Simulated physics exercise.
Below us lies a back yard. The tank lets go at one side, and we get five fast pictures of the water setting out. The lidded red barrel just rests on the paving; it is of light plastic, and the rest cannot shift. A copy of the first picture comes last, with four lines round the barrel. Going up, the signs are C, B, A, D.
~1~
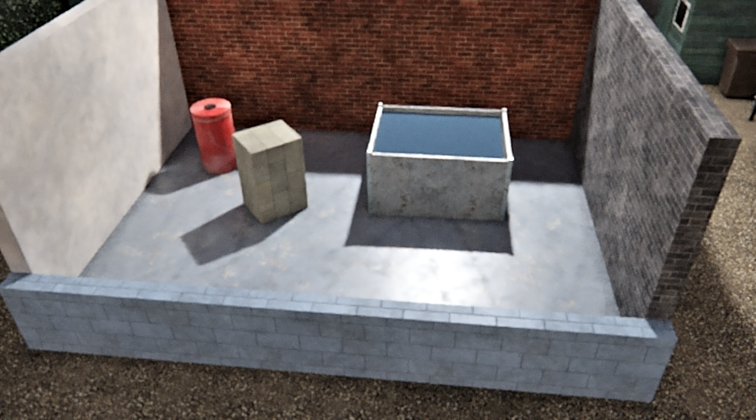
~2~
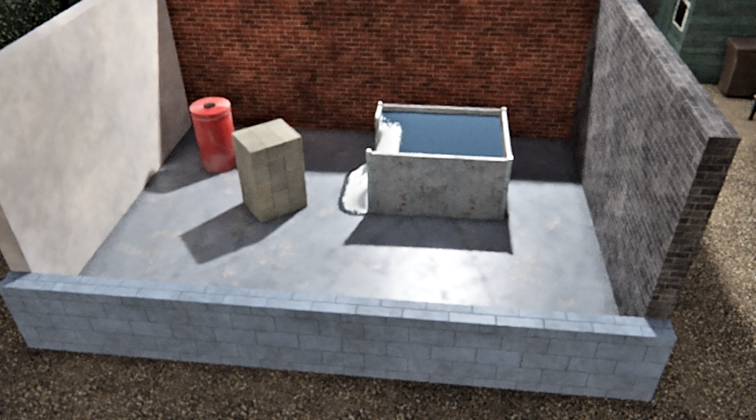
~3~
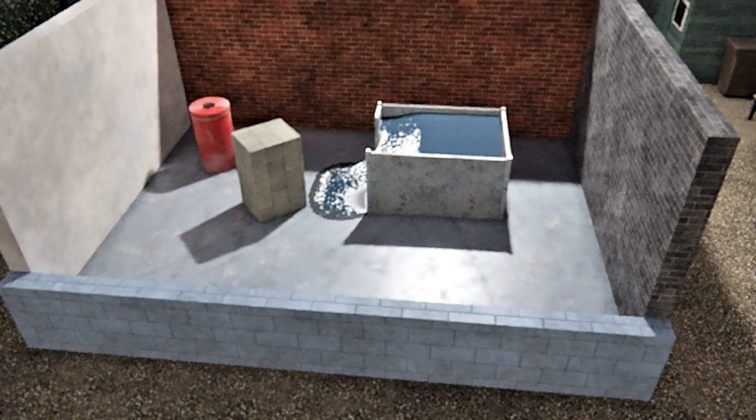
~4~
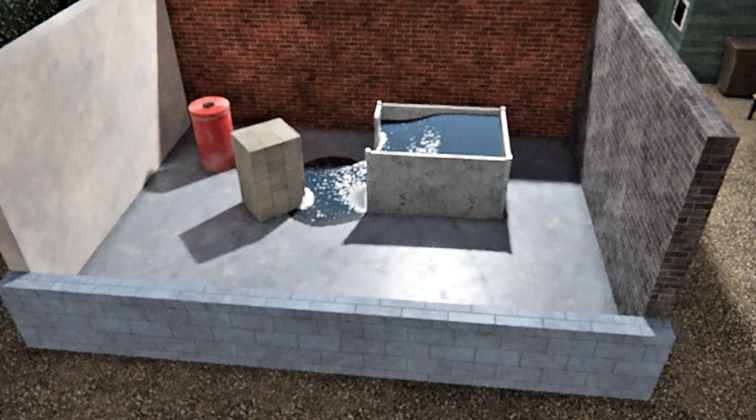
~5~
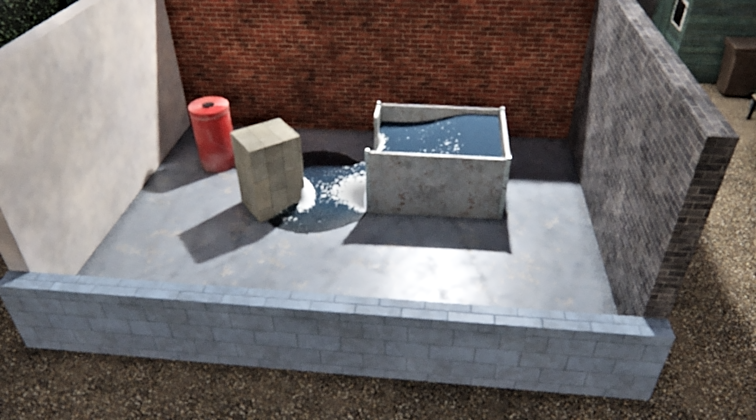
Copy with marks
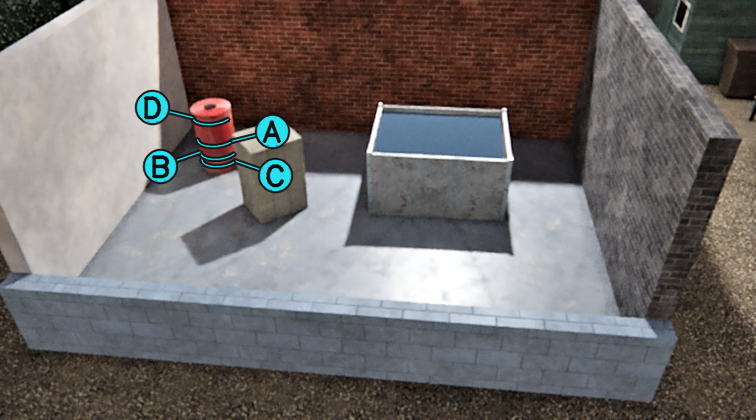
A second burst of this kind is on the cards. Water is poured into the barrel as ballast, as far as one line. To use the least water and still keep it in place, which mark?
A.
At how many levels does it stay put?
Two.
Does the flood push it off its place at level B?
Yes, it does.
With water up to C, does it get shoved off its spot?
Yes, that goes wrong.
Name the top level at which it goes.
It is B.
In cyan, A at (210, 146); B at (213, 159); C at (214, 166); D at (206, 124); from the bottom up C, B, A, D.
For level A, it does not move.
For level B, it is pushed about half its own width away.
For level C, it is pushed about twice its own width away.
For level D, it does not move.
